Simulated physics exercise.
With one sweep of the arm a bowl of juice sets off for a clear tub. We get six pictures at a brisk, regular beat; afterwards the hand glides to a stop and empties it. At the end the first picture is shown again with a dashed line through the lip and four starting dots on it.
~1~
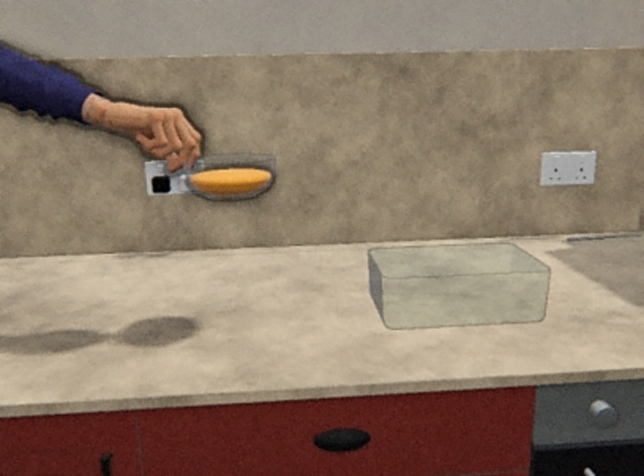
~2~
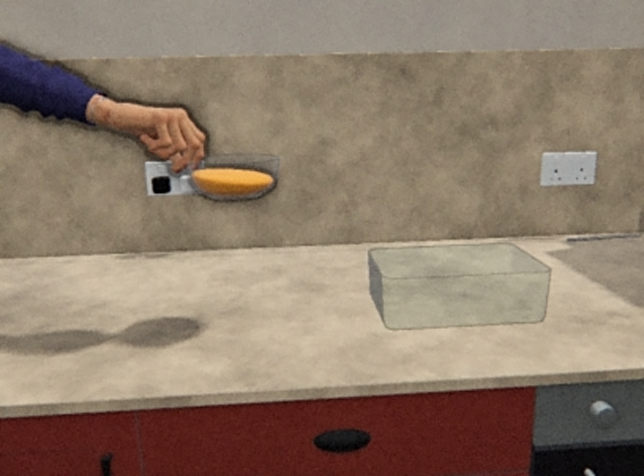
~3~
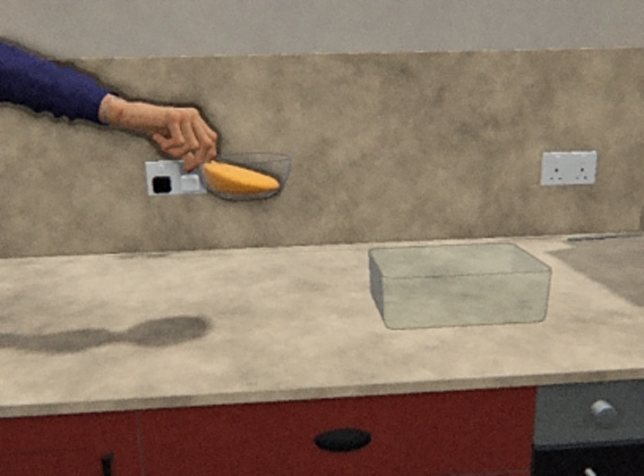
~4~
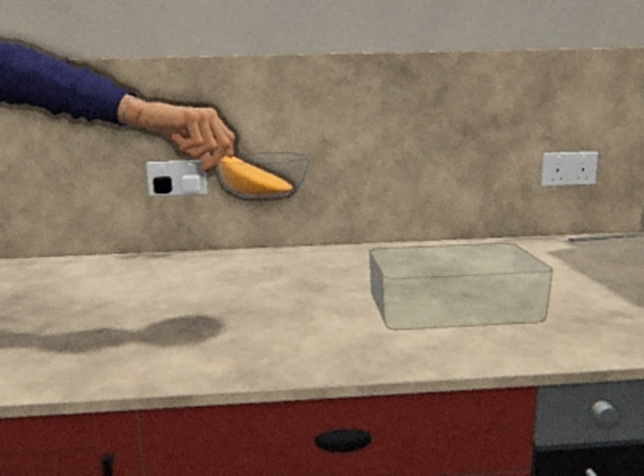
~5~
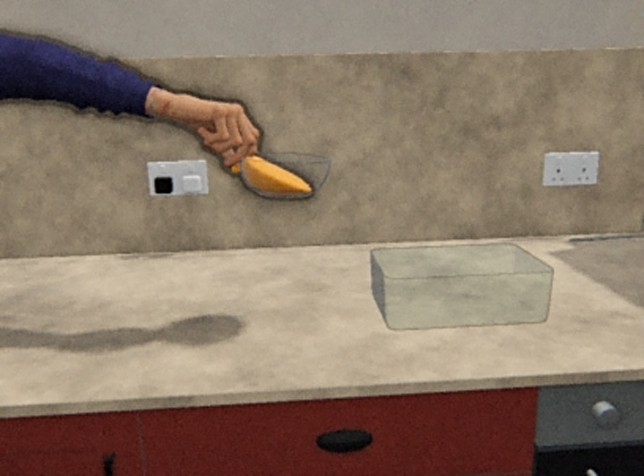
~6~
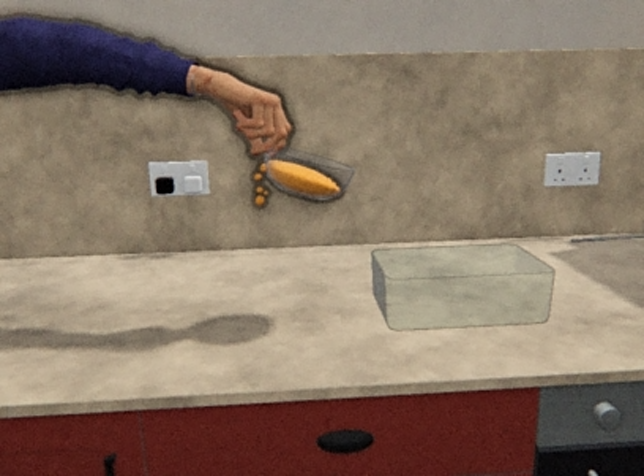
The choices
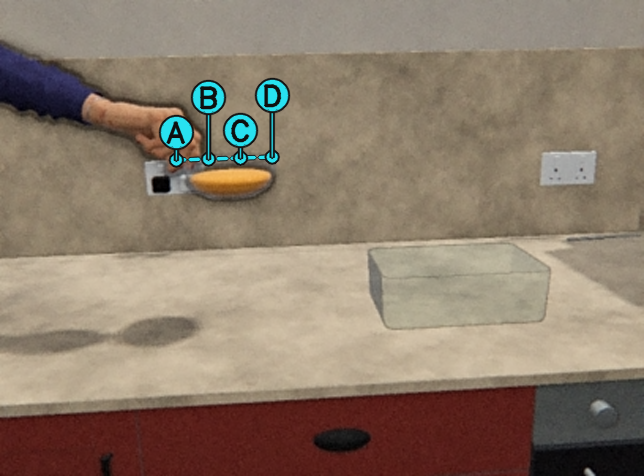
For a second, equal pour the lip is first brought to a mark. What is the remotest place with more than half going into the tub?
Use place B.
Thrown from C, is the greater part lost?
No, not at all.
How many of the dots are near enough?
Three of the four.
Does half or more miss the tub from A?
Yes, that goes wrong.
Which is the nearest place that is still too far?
That is place A.
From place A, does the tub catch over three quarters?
No.
On the marked copy, A at (176, 160); B at (208, 159); C at (240, 158); D at (272, 157).
For place A, about 32 % lands in the tub, 63 % falls short and 5 % goes beside or beyond.
For place B, about 65 % lands in the tub, 26 % falls short and 9 % goes beside or beyond.
For place C, about 80 % lands in the tub, 8 % falls short and 11 % goes beside or beyond.
For place D, about 82 % lands in the tub, 9 % falls short and 9 % goes beside or beyond.
